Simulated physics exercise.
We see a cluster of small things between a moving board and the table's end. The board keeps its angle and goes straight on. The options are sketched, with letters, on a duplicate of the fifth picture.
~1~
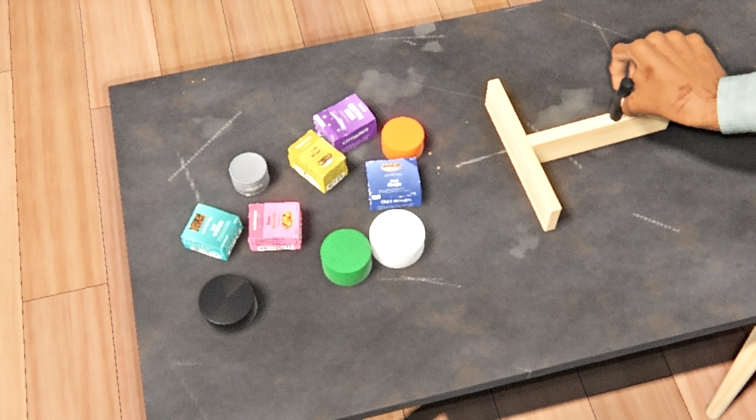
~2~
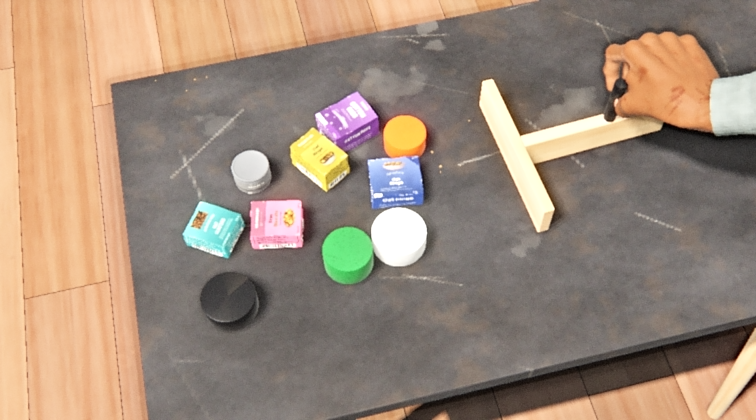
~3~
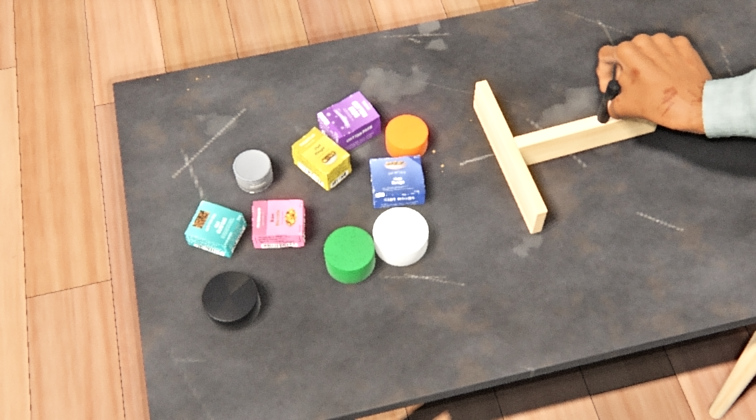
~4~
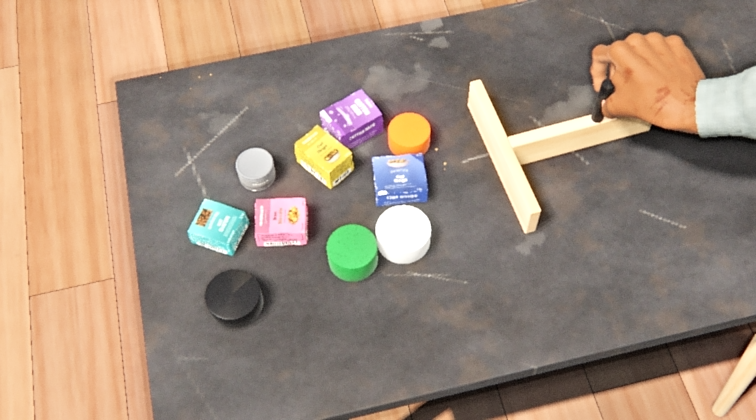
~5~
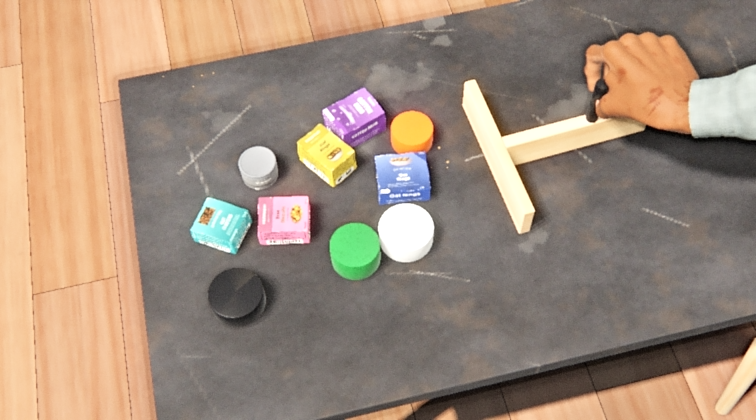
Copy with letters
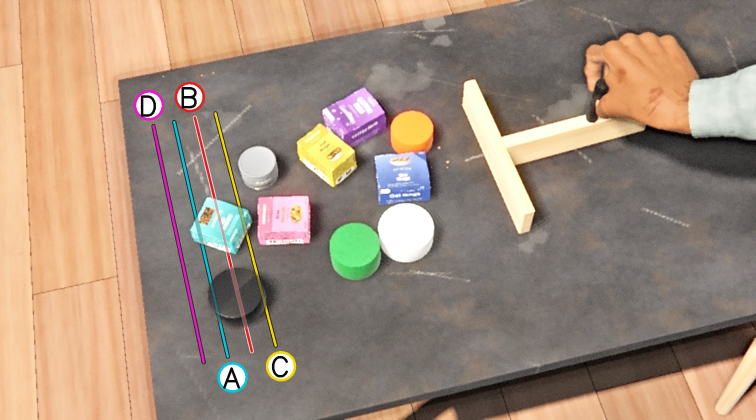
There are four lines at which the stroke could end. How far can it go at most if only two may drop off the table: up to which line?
Up to line B.
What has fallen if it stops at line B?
The turquoise packet.
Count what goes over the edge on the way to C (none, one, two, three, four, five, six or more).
By then, one.
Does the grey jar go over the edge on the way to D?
Yes.
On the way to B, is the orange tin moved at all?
Yes.
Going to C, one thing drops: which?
It is the turquoise packet.
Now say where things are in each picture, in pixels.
Orange tin (402, 140); black tin (228, 304); pink packet (275, 227), in the first picture.
Board (517, 142); white tin (399, 237), in the second picture.
Board (510, 144); turquoise packet (216, 229), in the third picture.
Board (504, 143); purple box (352, 122), in the fourth picture.
Board (498, 143); yellow box (327, 155); orange tin (412, 135); black tin (237, 298), in the fifth picture.
On the copy, A at (199, 230); B at (221, 225); C at (243, 220); D at (177, 235).
On B. First, board (399, 165); purple box (344, 121); green pot (339, 257).
Then, board (299, 186); turquoise packet (166, 241); black tin (203, 317).
Finally, board (219, 203); turquoise packet over the edge; pink packet (145, 258); one fallen.
By contrast, A drops three; C is within the limit but short; D drops four.
